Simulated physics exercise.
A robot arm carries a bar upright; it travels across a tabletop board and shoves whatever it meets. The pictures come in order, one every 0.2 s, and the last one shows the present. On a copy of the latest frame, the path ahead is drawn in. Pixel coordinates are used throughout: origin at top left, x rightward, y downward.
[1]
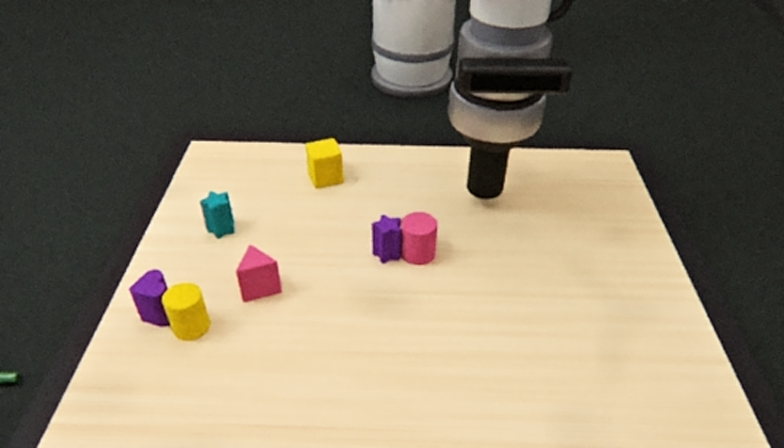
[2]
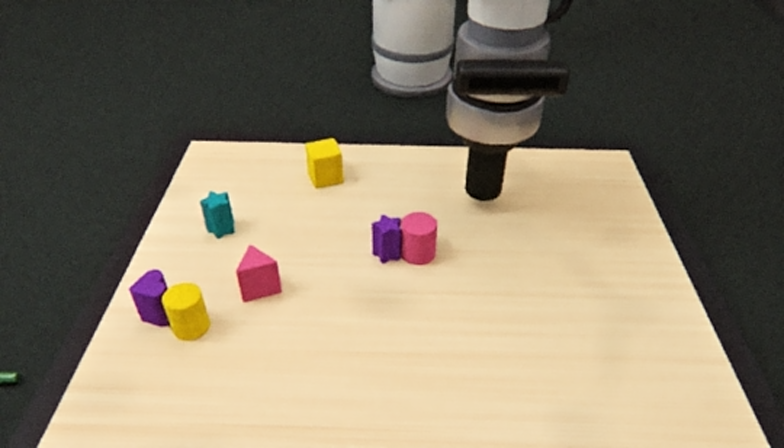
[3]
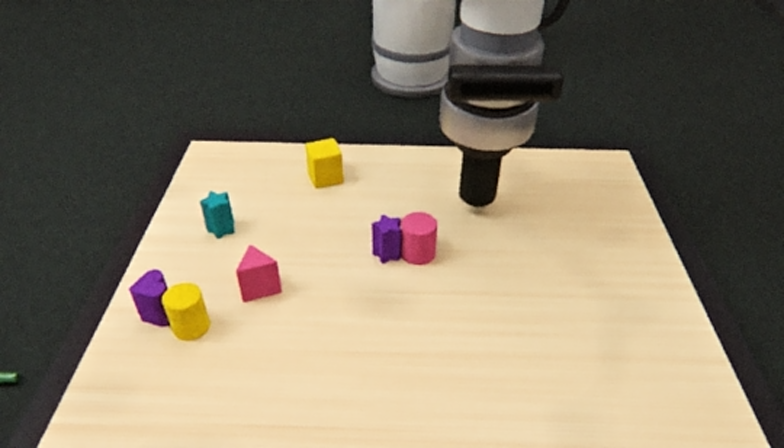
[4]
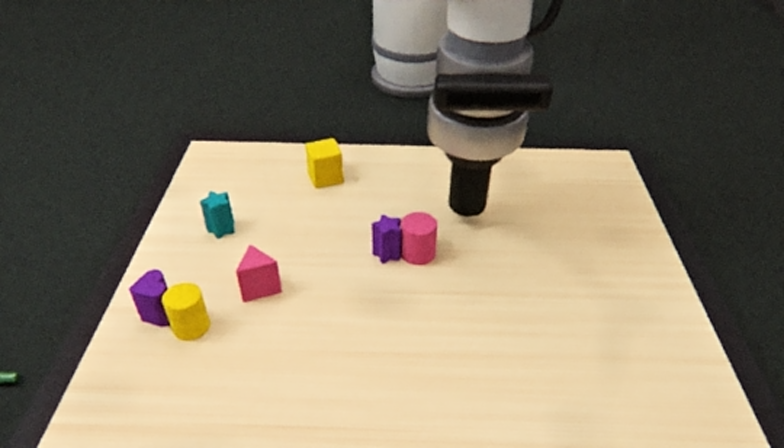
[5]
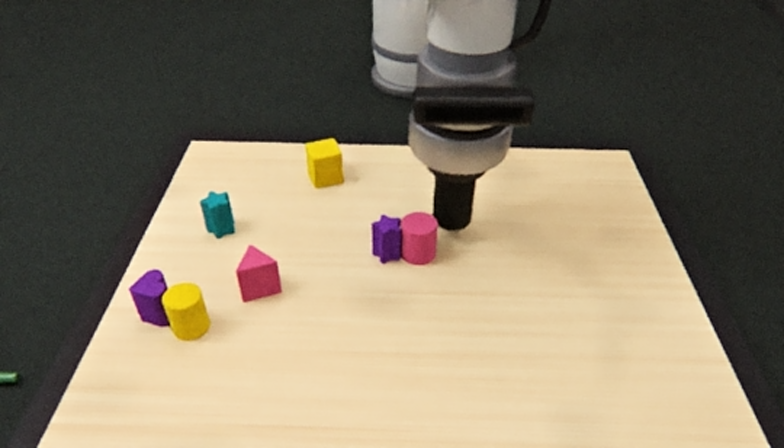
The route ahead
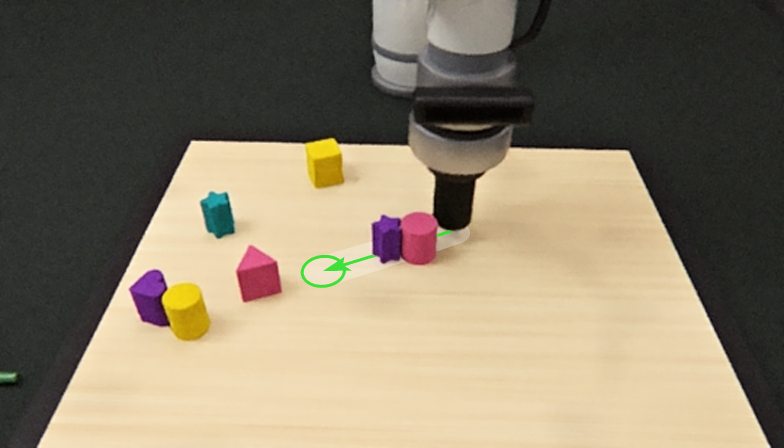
A robot arm with a dark cylindrical tip moves slowly left and slightly toward the viewer over a pale wooden board, nearing a pink cylinder beside a purple star, while the scattered yellow, teal, pink and purple blocks stay still.
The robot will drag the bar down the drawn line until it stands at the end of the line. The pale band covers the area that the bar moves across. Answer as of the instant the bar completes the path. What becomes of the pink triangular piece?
In the end it has not been moved.
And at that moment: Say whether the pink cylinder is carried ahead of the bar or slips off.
It falls back or aside.
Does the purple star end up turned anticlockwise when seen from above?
Short answer: No.
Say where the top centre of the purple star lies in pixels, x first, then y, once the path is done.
The middle of its upper face should be somewhere near (287, 250).
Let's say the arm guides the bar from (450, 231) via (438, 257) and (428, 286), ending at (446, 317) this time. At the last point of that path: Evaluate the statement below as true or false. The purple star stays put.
False
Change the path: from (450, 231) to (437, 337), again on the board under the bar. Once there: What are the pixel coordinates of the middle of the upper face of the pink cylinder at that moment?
For the centre of its top, I'd go with (407, 241).
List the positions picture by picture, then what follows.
The first frame shows bar tip at (485, 189); block tops, pink triangular piece at (254, 258); purple star at (387, 223); pink cylinder at (420, 222).
The second frame shows bar at (483, 191); blocks unchanged.
The third frame shows bar at (477, 197); blocks unchanged.
The fourth frame shows bar at (467, 206); blocks unchanged.
The fifth frame shows bar at (452, 219); pink triangular piece at (254, 258); purple star at (387, 223); pink cylinder at (420, 222).
Path on the board, in a line from (450, 231) to (323, 271).
On the path given first. One third of the way, bar at (409, 233); purple star at (367, 228), turned 30° clockwise; pink cylinder at (394, 238).
Two thirds of the way, bar at (366, 246); purple star at (334, 237), turned 45° clockwise; pink cylinder at (372, 254).
At the end, bar at (322, 259); pink triangular piece in place; purple star at (287, 250), turned 45° clockwise; pink cylinder at (367, 257).
